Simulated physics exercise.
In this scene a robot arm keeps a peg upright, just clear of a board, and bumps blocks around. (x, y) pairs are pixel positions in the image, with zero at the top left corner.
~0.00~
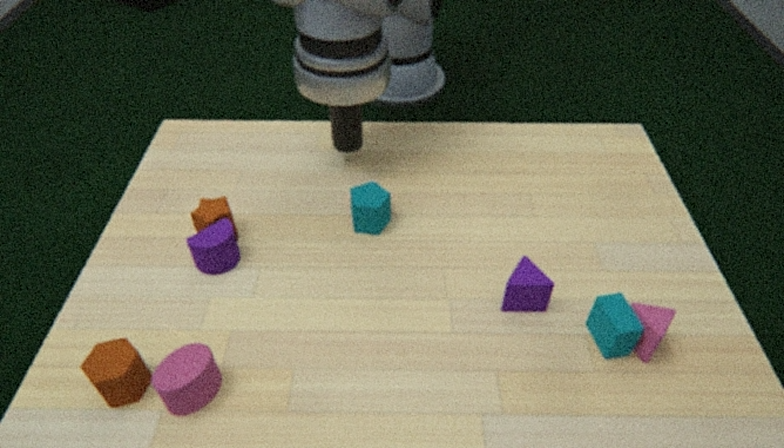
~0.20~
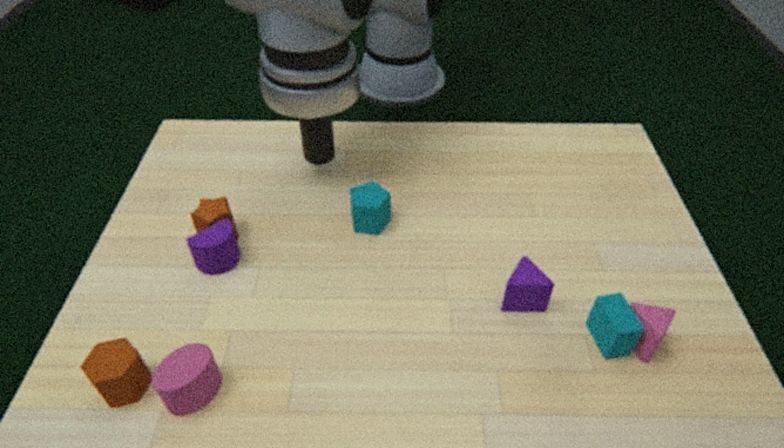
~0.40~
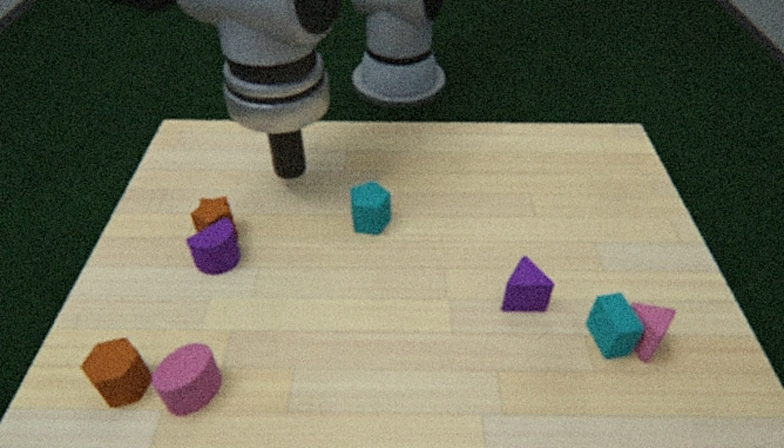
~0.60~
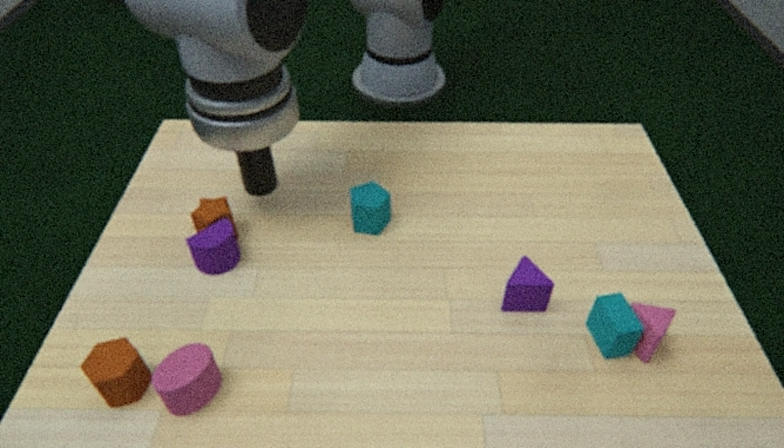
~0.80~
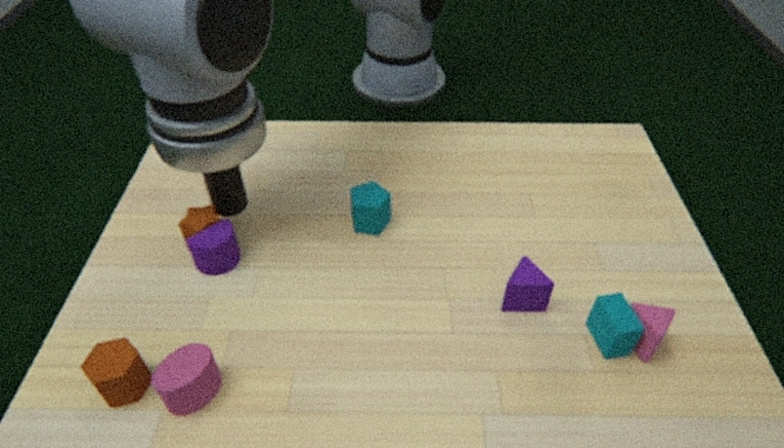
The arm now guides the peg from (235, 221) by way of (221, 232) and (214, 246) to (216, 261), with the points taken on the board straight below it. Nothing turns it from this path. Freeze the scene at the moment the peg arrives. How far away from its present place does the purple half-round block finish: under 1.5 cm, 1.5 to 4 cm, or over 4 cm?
The block shifts between 1.5 and 4 cm.
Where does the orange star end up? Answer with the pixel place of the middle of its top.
Around pixel (169, 238).
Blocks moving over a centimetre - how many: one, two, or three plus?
My guess is two.
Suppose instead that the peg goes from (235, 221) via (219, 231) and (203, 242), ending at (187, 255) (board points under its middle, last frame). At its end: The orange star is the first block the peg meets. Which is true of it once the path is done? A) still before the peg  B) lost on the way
Choice A: Still before the peg.
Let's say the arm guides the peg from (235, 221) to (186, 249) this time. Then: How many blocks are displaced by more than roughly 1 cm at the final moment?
Once the path ends, one block will have shifted.
On the path given first. Halfway along, peg at (210, 224); orange star at (174, 232).
At the end, peg at (211, 245); orange star at (169, 238); purple half-round block at (217, 254).
